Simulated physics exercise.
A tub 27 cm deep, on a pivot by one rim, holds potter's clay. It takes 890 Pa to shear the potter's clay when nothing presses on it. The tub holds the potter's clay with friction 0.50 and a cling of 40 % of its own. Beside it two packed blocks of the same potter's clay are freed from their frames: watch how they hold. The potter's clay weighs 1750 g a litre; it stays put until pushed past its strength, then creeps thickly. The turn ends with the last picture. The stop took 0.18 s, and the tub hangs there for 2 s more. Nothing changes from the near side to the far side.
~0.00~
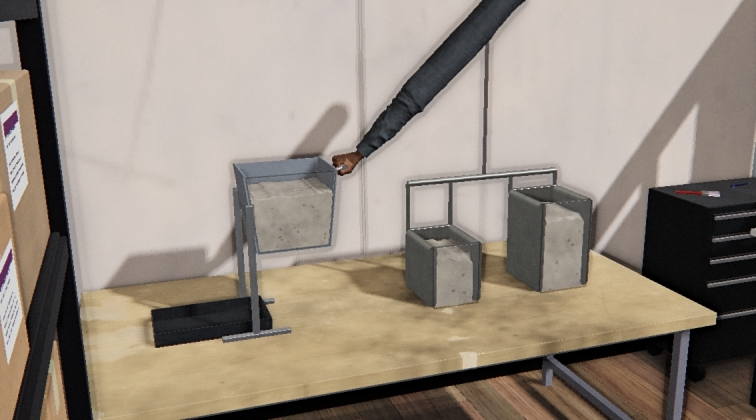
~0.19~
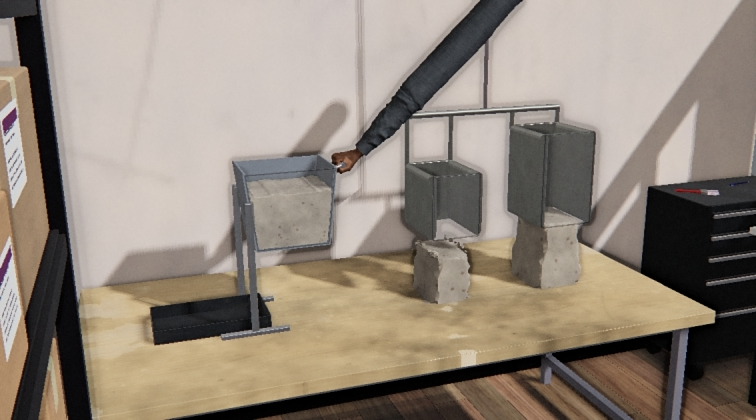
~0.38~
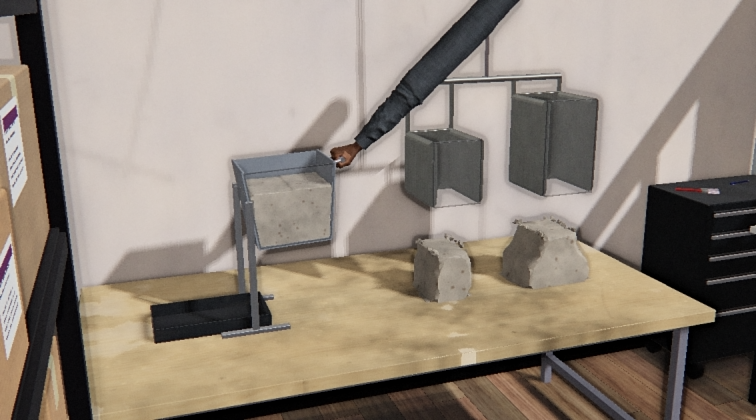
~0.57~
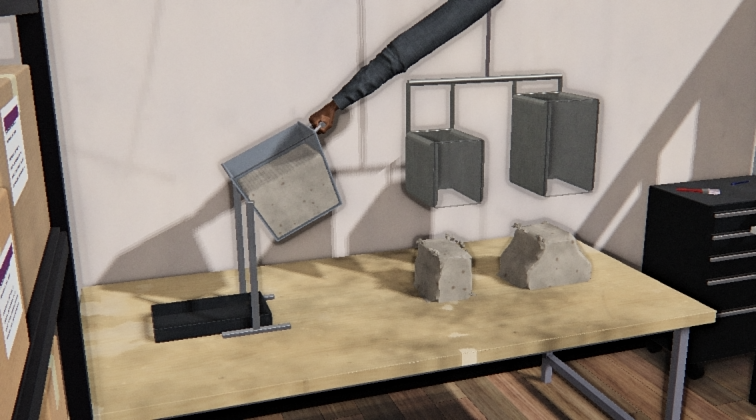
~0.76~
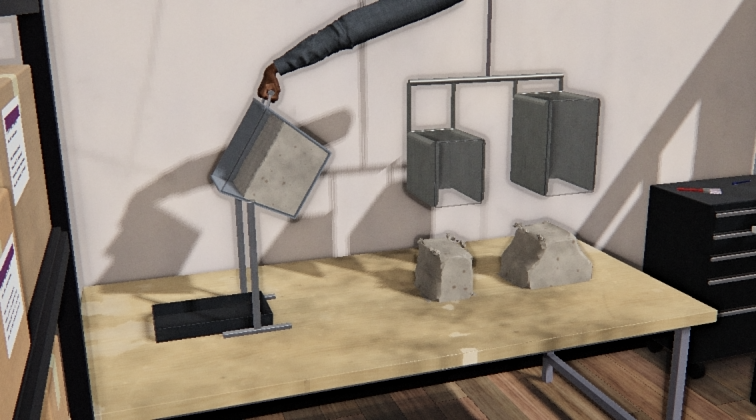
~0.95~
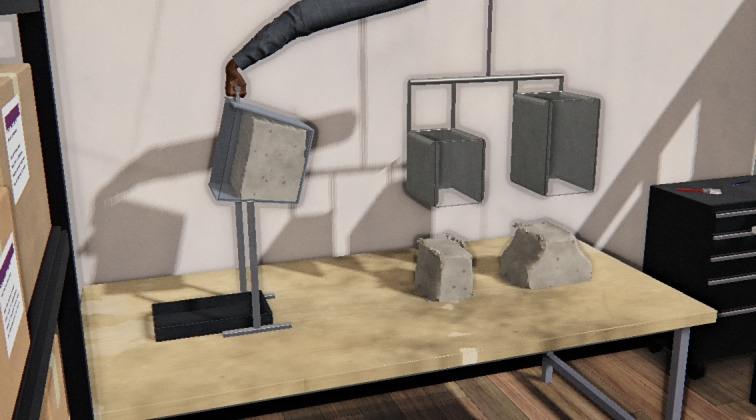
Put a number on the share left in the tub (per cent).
Close to 100 per cent.
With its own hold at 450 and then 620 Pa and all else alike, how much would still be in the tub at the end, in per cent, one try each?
In turn about 75 %, 85 %.
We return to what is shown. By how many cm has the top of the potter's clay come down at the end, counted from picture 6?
Roughly 3 cm.
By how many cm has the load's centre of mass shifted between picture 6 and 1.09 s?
Roughly 1 cm.
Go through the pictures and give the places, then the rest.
The first picture shows handle-side rim at (335, 170), tilt 0 degrees; highest point of the potter's clay at (316, 193); test blocks 20 cm, 31 cm high (left to right).
The second picture shows handle-side rim at (334, 168), tilt 0 degrees; highest point of the potter's clay at (316, 191); test blocks 20 cm, 28 cm high (left to right).
The third picture shows handle-side rim at (333, 163), tilt 2 degrees; highest point of the potter's clay at (327, 186); test blocks 19 cm, 22 cm high (left to right).
The fourth picture shows handle-side rim at (313, 133), tilt 25 degrees; highest point of the potter's clay at (321, 156); test blocks 19 cm, 21 cm high (left to right).
The fifth picture shows handle-side rim at (265, 109), tilt 58 degrees; highest point of the potter's clay at (287, 125); test blocks 19 cm, 21 cm high (left to right).
The sixth picture shows handle-side rim at (235, 107), tilt 76 degrees; highest point of the potter's clay at (254, 120); test blocks 19 cm, 21 cm high (left to right).
By 1.09 s, the tub is at 76 degrees and holds 100 %.
By 1.26 s, the tub is at 76 degrees and holds 100 %.
By 1.43 s, the tub is at 76 degrees and holds 100 %.
By 1.60 s, the tub is at 76 degrees and holds 100 %.
By 2.95 s, at the end, the tub is at 76 degrees and holds 100 %.
